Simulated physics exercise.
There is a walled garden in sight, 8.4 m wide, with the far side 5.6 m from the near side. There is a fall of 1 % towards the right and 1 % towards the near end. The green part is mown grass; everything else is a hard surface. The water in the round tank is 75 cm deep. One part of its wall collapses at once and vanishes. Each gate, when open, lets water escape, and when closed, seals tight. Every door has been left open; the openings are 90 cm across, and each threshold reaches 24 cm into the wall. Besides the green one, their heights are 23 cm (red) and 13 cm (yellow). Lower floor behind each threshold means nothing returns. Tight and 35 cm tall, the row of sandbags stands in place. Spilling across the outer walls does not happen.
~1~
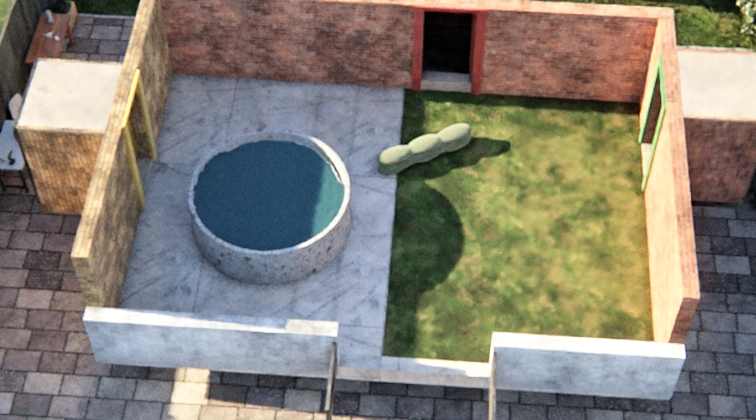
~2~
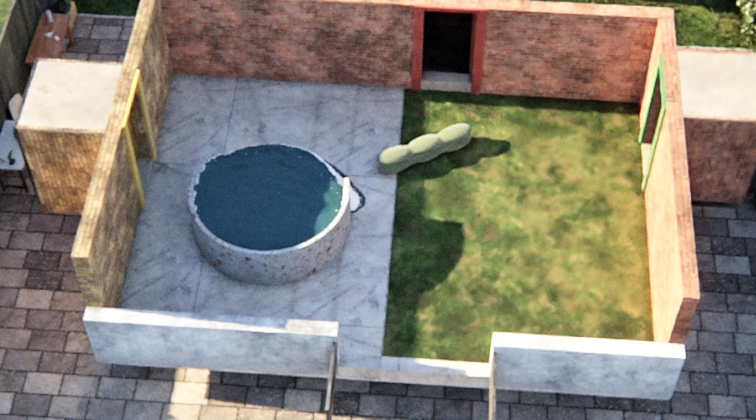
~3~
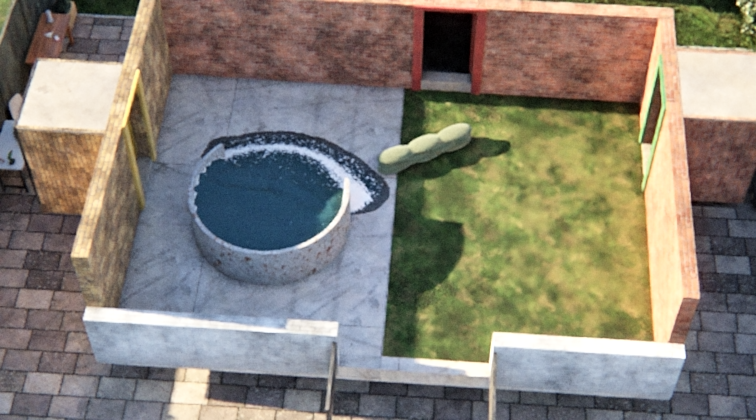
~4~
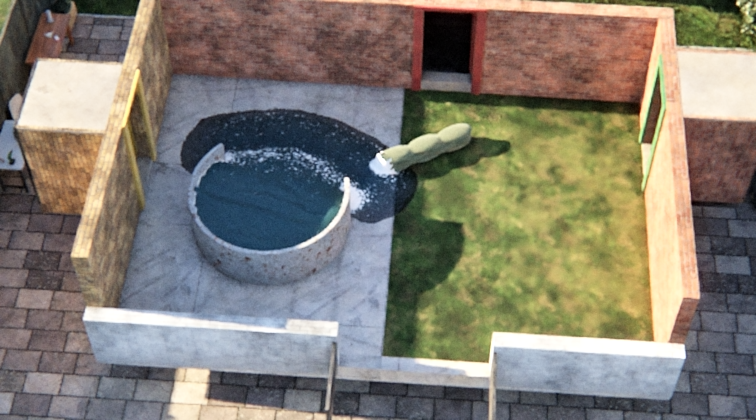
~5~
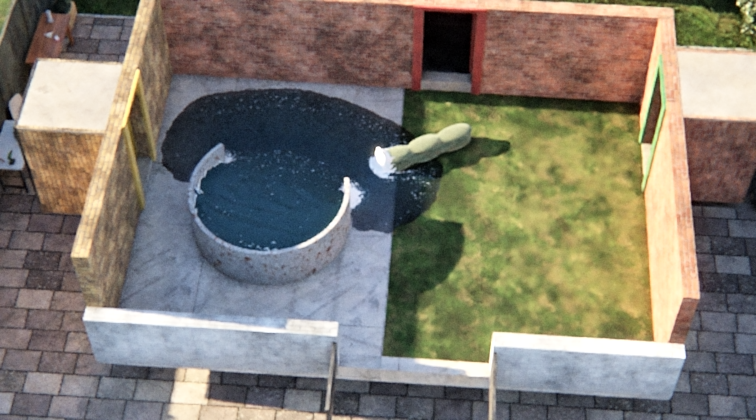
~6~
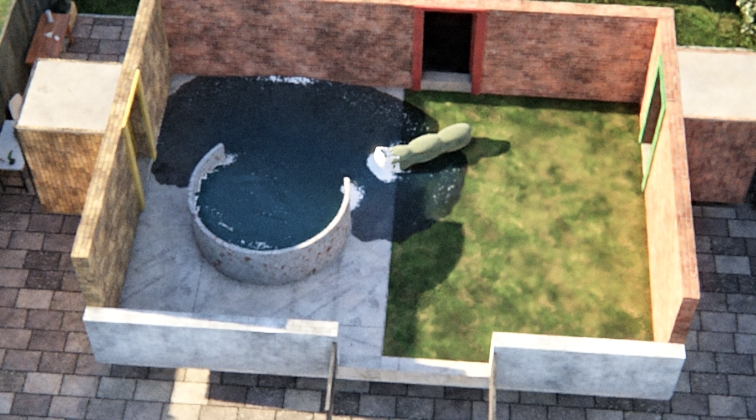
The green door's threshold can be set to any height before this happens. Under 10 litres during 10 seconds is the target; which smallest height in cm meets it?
It is met at about 16 cm and above.
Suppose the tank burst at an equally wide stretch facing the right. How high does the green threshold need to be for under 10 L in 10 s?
If so: Around 14.5 cm.
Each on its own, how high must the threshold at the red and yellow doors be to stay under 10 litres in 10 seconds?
Some 20 cm for red, some 7.0 cm for yellow.
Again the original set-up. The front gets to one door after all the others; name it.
That would be the green one, last in line.
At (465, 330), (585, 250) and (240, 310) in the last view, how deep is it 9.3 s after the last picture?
Some 10, 7 and 5 cm.
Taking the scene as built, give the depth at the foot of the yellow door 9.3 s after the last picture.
Some 4.5 cm.
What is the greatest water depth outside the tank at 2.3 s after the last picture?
Max depth: Near 28 cm.
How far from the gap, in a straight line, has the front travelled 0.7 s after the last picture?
About 3.8 metres out.
Then, 0.7 s after the last picture water covers 35 % of the floor, deepest (44 cm) near (392, 88); it has not reached the green door.
Then, 2.3 s after the last picture water covers 55 % of the floor, deepest (28 cm) near (439, 136); it has not reached the green door.
Then, 9.3 s after the last picture water covers 100 % of the floor, deepest (14 cm) near (614, 372); 8 cm at the green door, 166 litres in over its 5 cm threshold.
At the green door as built, the water peaked near 17 cm, 3.5 s after the last picture.
Run again over the same 10 s with other heights there, 19 litres in over 14.5 cm, 2 litres over 19.5 cm. The limit of 10 litres is kept from about 16 cm up.
